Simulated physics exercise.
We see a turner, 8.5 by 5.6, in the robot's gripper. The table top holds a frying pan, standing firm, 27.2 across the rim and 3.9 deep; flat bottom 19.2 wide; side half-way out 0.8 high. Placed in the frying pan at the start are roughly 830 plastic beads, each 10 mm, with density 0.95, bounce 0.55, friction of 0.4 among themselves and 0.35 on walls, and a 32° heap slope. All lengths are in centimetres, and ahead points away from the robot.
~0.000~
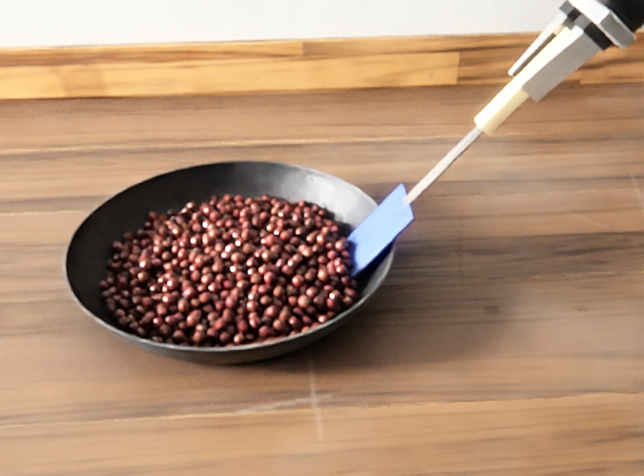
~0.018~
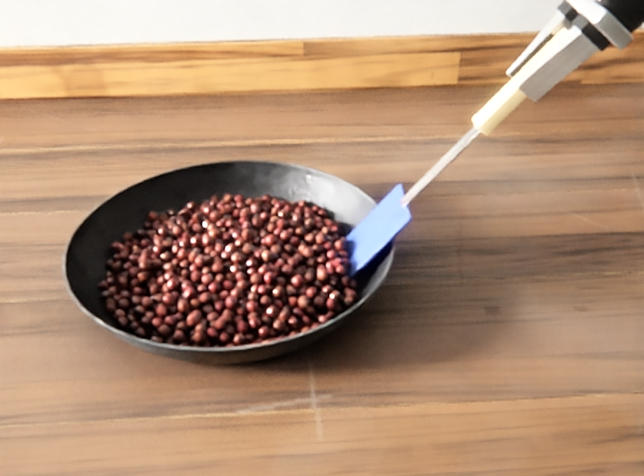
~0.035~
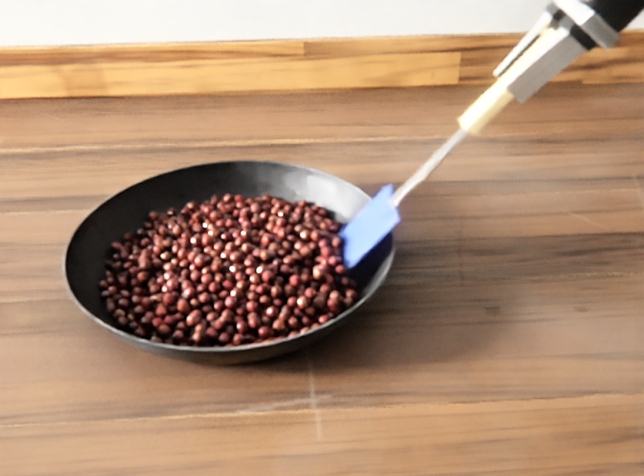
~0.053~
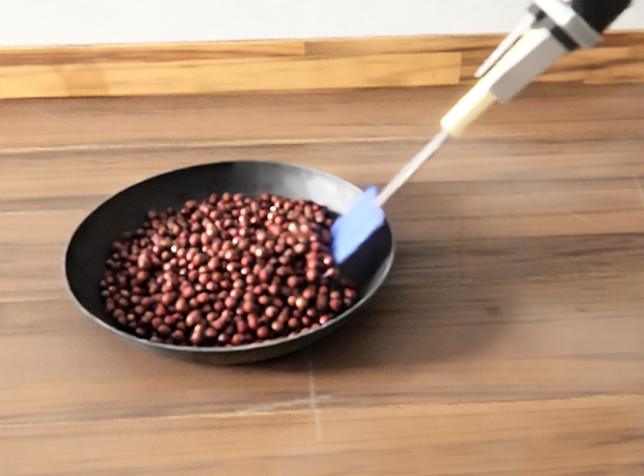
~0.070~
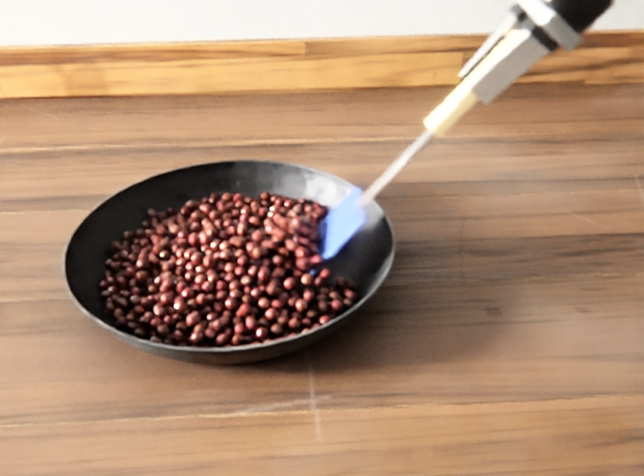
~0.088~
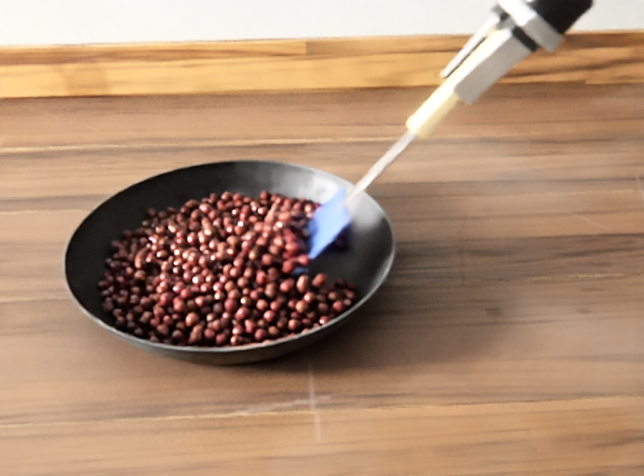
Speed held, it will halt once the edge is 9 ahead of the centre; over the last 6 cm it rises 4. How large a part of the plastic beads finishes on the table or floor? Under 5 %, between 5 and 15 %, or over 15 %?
Between 5 and 15 %.
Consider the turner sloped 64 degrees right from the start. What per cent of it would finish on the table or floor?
Then roughly 5 percent.
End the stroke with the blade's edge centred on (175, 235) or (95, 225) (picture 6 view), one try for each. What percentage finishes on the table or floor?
I'd say some 0 per cent, then some 15 per cent.
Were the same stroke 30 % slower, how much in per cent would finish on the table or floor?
5 per cent, about.
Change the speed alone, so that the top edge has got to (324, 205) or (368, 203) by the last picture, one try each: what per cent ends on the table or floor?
Try one roughly 15 per cent; try two roughly 5 per cent.
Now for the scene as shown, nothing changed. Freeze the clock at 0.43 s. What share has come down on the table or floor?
Around 8 %.
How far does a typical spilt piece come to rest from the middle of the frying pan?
It's around 32 cm.
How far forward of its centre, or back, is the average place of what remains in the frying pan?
I'd say it's roughly 2.5 cm toward the front.
After 0.15 s, sloping 50°, highest piece 6 above the table; 828 in the frying pan.
After 0.20 s, sloping 50°, highest piece 7 above the table; 828 in the frying pan.
After 0.43 s, sloping 50°, highest piece 4 above the table; 757 in the frying pan, 71 on the table or floor.
After 1.48 s, sloping 50°, highest piece 4 above the table; 757 in the frying pan, 71 on the table or floor.
At rest, 757 in the frying pan, 71 on the table or floor. That is 9 % on the table or floor.
